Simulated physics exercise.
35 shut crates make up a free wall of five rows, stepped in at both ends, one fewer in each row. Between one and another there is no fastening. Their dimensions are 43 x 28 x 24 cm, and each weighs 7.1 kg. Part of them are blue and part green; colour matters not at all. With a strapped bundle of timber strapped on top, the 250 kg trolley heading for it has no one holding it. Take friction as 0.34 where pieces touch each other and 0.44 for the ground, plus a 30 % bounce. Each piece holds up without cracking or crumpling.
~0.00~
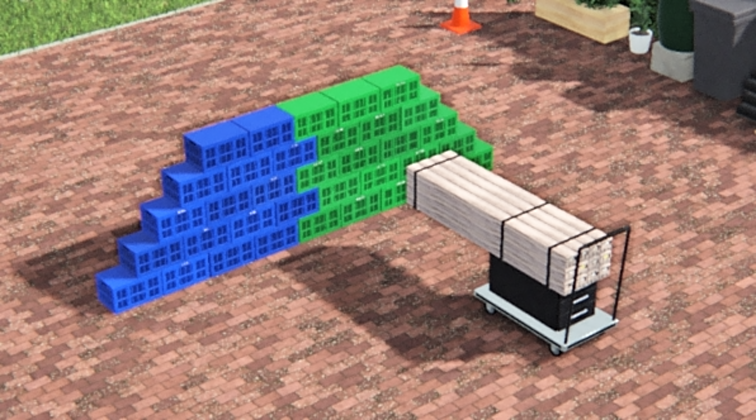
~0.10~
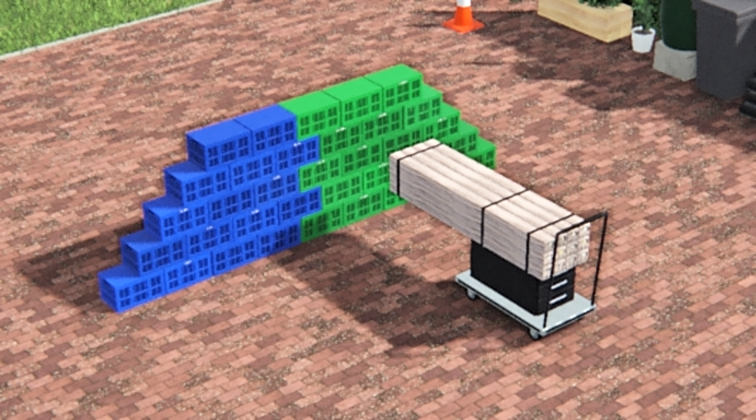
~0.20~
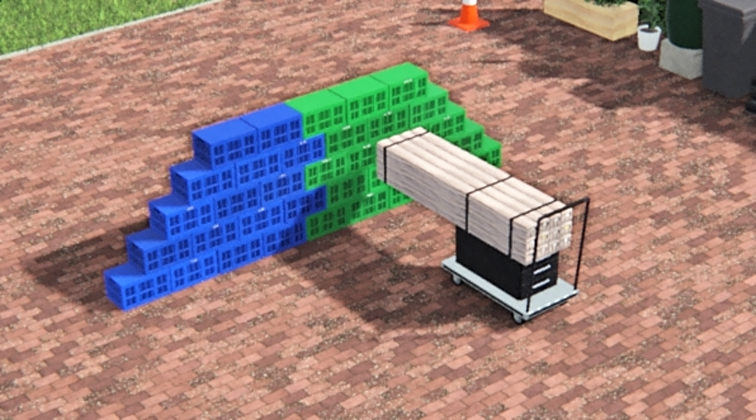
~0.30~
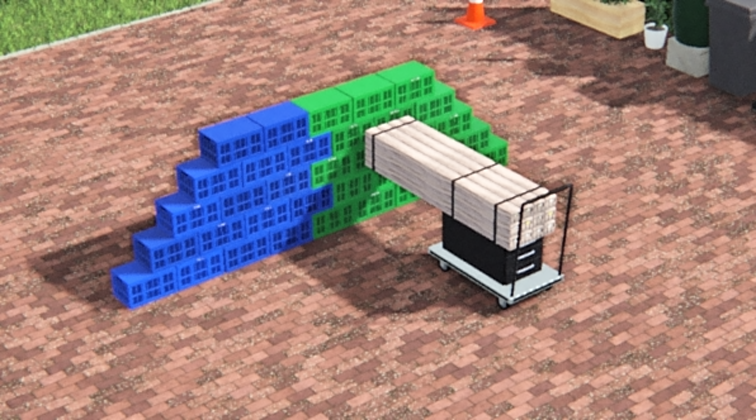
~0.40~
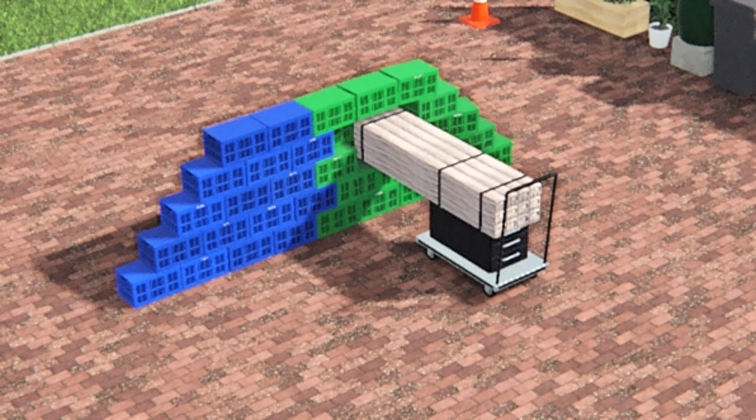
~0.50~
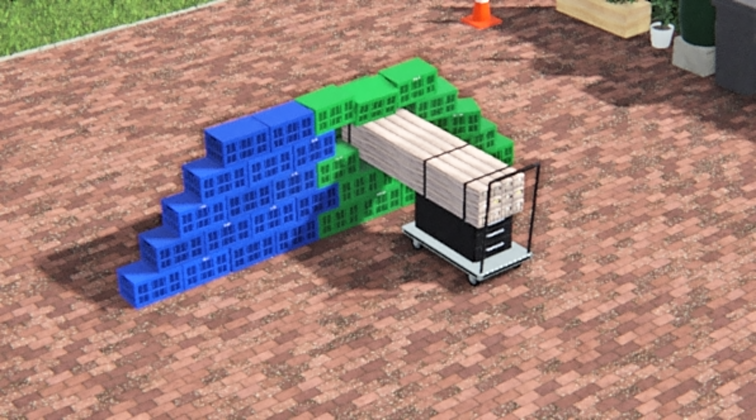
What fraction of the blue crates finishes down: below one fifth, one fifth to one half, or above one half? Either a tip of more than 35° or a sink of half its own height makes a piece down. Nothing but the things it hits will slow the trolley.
Below one fifth.
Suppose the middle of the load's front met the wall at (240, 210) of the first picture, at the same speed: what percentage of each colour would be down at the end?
In that case green 10, blue 60 per cent.
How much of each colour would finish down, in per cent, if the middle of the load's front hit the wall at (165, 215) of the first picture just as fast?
That would leave green at 0 % and blue at 30 %.
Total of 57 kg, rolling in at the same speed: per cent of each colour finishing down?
That would leave green at 40 and blue at 0 per cent.
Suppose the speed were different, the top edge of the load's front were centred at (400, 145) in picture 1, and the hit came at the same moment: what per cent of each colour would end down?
Green 40%, blue 0%.
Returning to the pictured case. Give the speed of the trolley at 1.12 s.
1.5 m/s.
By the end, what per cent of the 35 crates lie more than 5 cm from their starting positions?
I make it 35 per cent.
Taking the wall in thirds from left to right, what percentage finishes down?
From the left: 0, then 40, then 40 percent.
By 0.78 s, load 96 cm past the wall's line, still rolling; none of the 16 blue crates down (4 of 35 in all colours); top blue crate unmoved; top green crate 7 cm lower.
By 1.12 s, load 1.50 m past the wall's line, still rolling; none of the 16 blue crates down (5 of 35 in all colours); top blue crate unmoved; top green crate 7 cm lower.
By 1.68 s, load 2.18 m past the wall's line, still rolling; none of the 16 blue crates down (8 of 35 in all colours); top blue crate unmoved; top green crate 7 cm lower.
By 2.48 s, load 2.82 m past the wall's line, still rolling; none of the 16 blue crates down (9 of 35 in all colours); top blue crate unmoved; top green crate 7 cm lower.
When it is over (4.2 s), load 3.20 m past the wall's line, stopped; none of the 16 blue crates down (9 of 35 in all colours); top blue crate unmoved; top green crate 7 cm lower. That is 0 per cent. In pixels of the last frame, middles, top blue crate near (237, 142), top green crate near (191, 28).
